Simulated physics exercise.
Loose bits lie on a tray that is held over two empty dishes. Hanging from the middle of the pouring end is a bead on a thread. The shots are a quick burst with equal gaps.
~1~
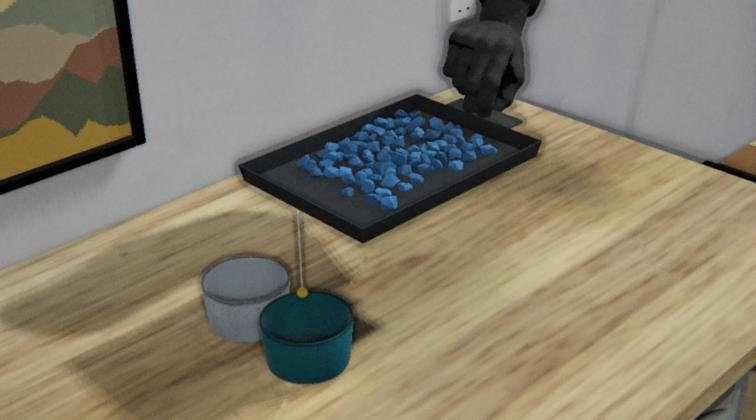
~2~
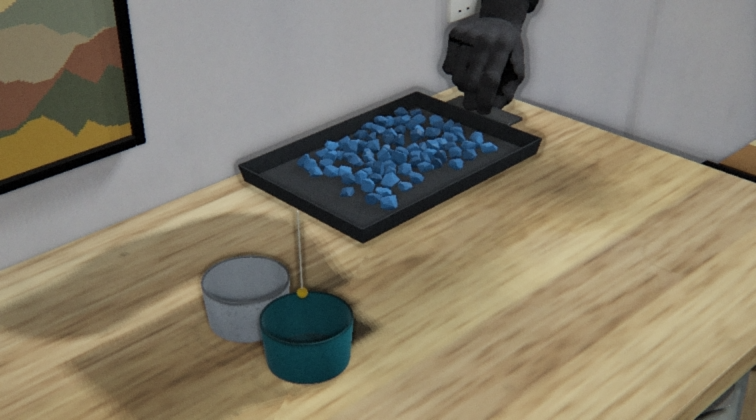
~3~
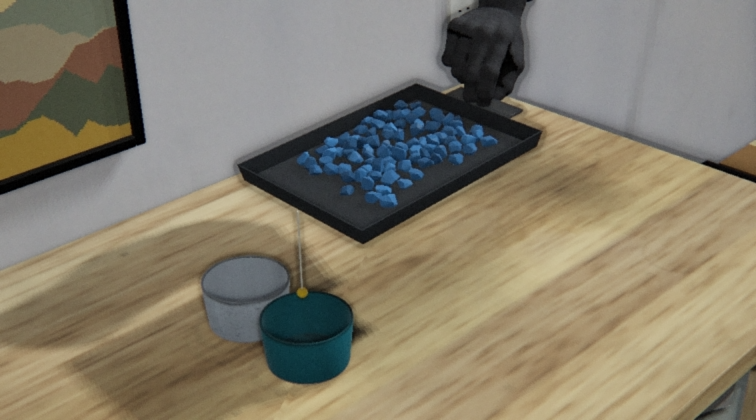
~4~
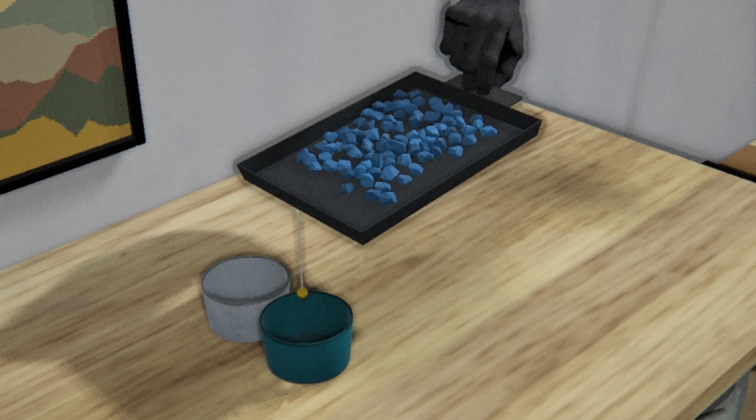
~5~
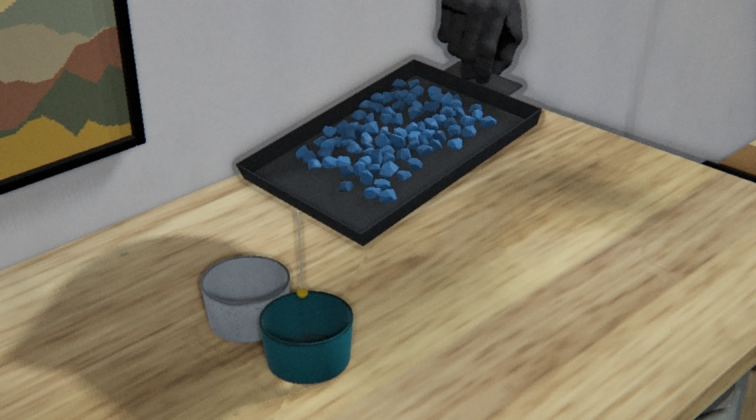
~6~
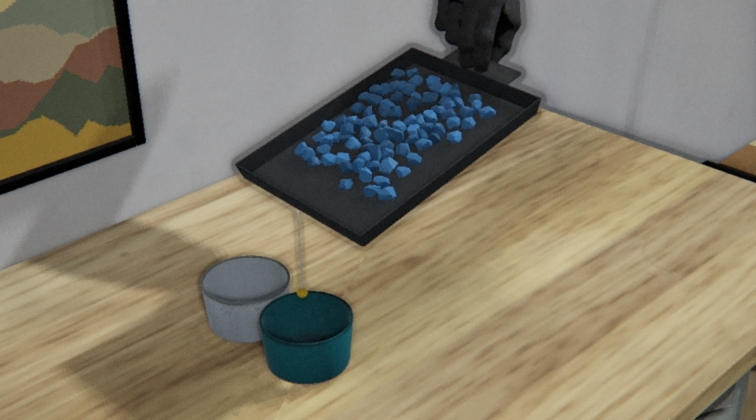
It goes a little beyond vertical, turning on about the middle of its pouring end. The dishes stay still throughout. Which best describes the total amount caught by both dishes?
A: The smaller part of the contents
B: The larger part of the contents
The smaller part of the contents.
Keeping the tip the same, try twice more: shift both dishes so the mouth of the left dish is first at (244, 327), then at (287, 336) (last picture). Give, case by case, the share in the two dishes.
Trial 1: 80 percent; trial 2: 80 percent.
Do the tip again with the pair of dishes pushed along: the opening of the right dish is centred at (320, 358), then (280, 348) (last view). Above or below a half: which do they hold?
Well, a majority share the first time and a majority share the next.
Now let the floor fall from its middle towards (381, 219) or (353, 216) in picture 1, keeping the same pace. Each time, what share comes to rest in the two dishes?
In order, some 10 % and some 20 %.
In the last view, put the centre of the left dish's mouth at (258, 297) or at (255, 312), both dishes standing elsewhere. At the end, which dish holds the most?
Well, first the right-hand one, then the right-hand one.
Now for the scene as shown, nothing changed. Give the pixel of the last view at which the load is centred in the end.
Near (275, 386), more or less.
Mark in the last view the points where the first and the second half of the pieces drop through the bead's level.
The opening half passes (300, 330), the closing half (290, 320).
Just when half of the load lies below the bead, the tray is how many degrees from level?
100°.
Soon after the last picture, tray tipped steeply; nearly all on the tray; a stray few outside both; a small part in the air.
A little later, tray tipped right over; about half on the tray; a small part in the right dish; about a quarter outside both; a small part in the air.
Later still, tray tipped past a quarter turn; about a third in the right dish; about two thirds outside both.
At rest, tray tipped past a quarter turn; about a third in the right dish; none in the left dish; about two thirds outside both.
